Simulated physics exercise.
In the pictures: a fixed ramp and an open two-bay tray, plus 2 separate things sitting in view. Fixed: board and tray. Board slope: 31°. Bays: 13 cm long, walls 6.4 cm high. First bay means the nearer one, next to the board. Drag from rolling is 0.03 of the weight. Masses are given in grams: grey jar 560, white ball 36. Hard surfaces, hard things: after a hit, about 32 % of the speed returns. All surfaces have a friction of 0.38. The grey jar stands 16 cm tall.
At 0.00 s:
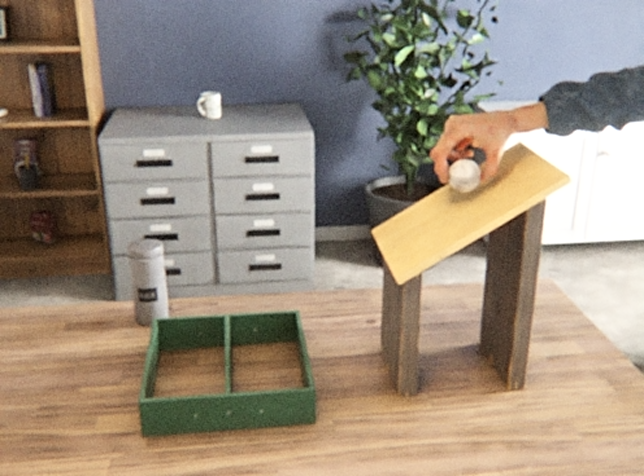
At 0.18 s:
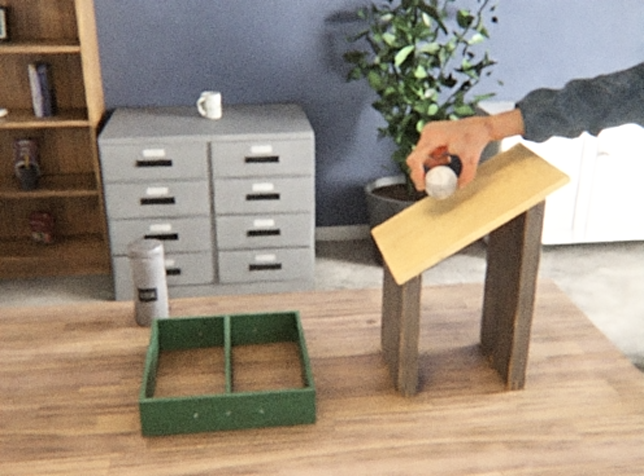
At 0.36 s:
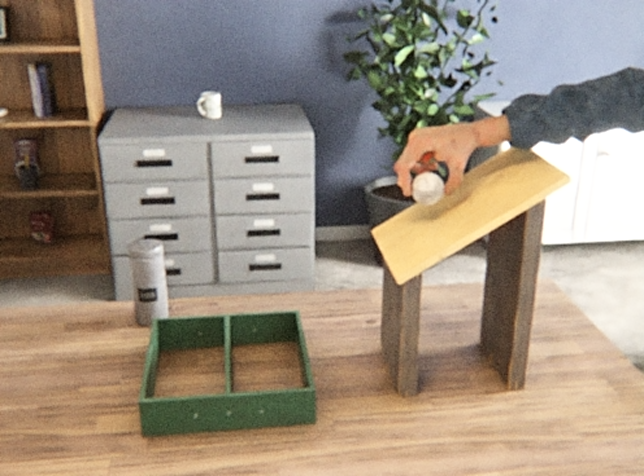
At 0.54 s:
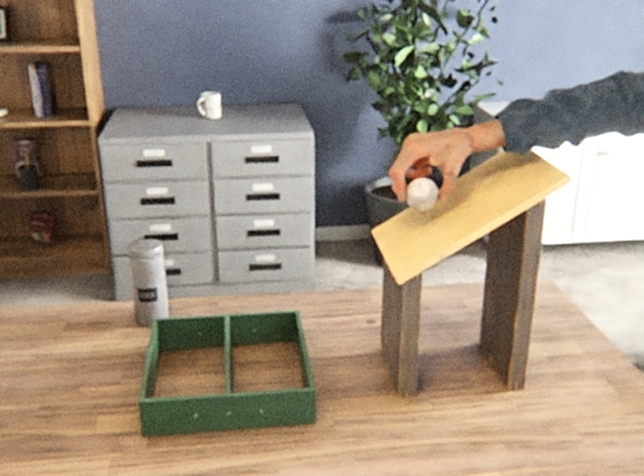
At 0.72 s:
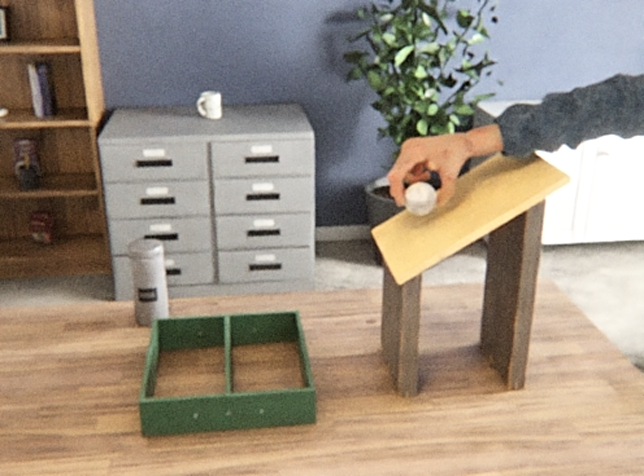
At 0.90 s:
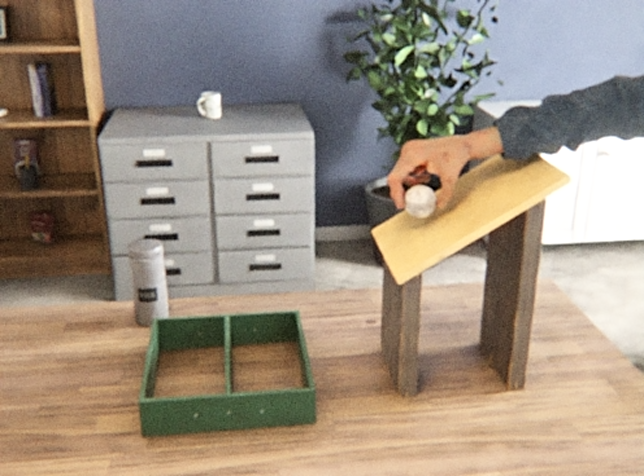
The clip shows a hand moving a white ball down and left above a sloping board on a wooden table, then holding it nearly still over the slope, while a green divided tray and grey jar stay at left.
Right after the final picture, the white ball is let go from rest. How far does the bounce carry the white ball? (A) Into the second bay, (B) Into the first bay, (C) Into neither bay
C, into neither bay.
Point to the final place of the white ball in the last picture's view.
Roughly (375, 361).
After 1.20 s, white ball near (385, 234).
After 1.30 s, white ball near (343, 273).
After 1.50 s, white ball near (333, 340).
After 1.70 s, it is outside the bays; white ball near (354, 362).
In the end (2.6 s), it is outside the bays; grey jar under 4 cm from the start. At the end, from the last picture's camera, white ball near (375, 361).
